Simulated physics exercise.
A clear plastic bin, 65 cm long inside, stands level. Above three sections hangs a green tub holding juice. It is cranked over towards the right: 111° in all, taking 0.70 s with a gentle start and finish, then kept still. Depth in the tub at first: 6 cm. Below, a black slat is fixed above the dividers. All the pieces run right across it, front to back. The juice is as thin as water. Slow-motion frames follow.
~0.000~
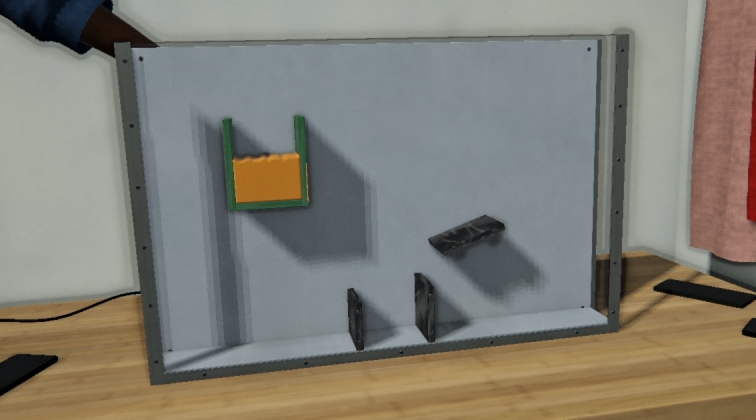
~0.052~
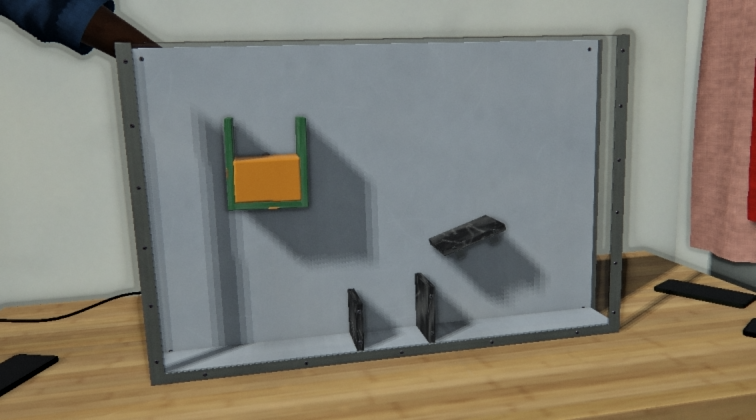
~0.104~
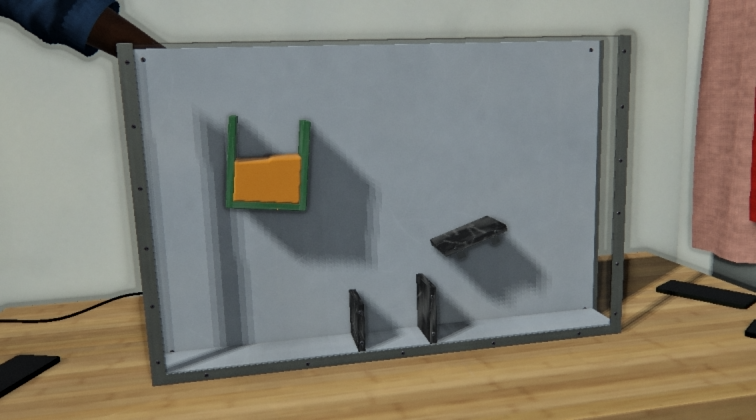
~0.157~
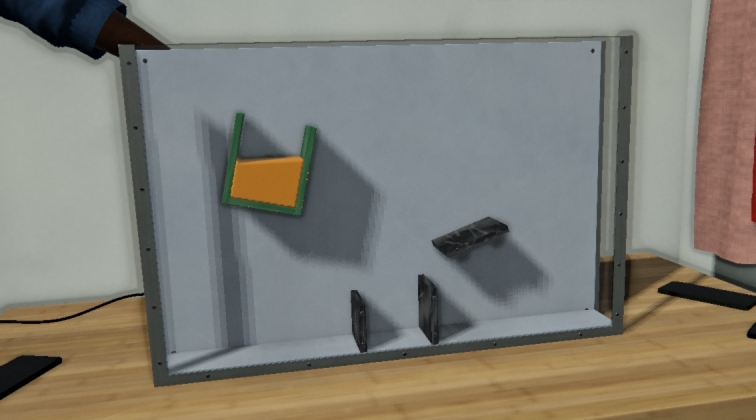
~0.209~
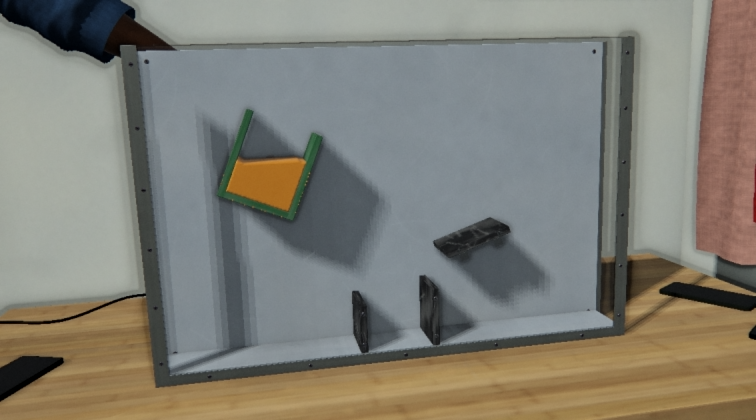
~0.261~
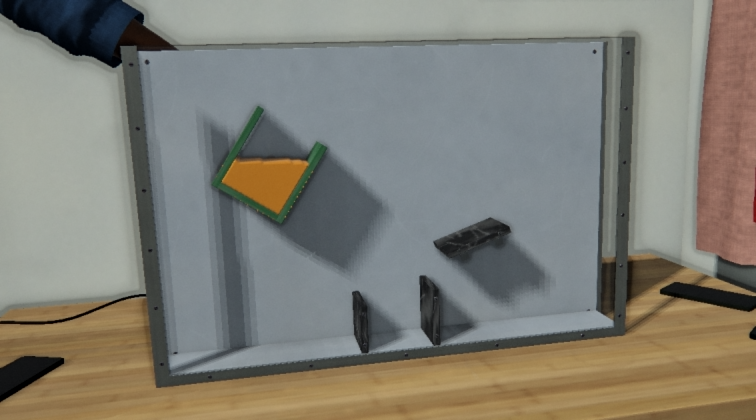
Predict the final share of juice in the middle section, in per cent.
Close to 85 per cent of it.
By 0.46 s the sections hold 0, 0 and 0 per cent, with 100 still above them.
By 0.71 s the sections hold 0, 43 and 0 per cent, with 56 still above them.
By 1.03 s the sections hold 8, 84 and 3 per cent, with 6 still above them.
At rest it is 11 per cent left, 85 middle, 4 right.
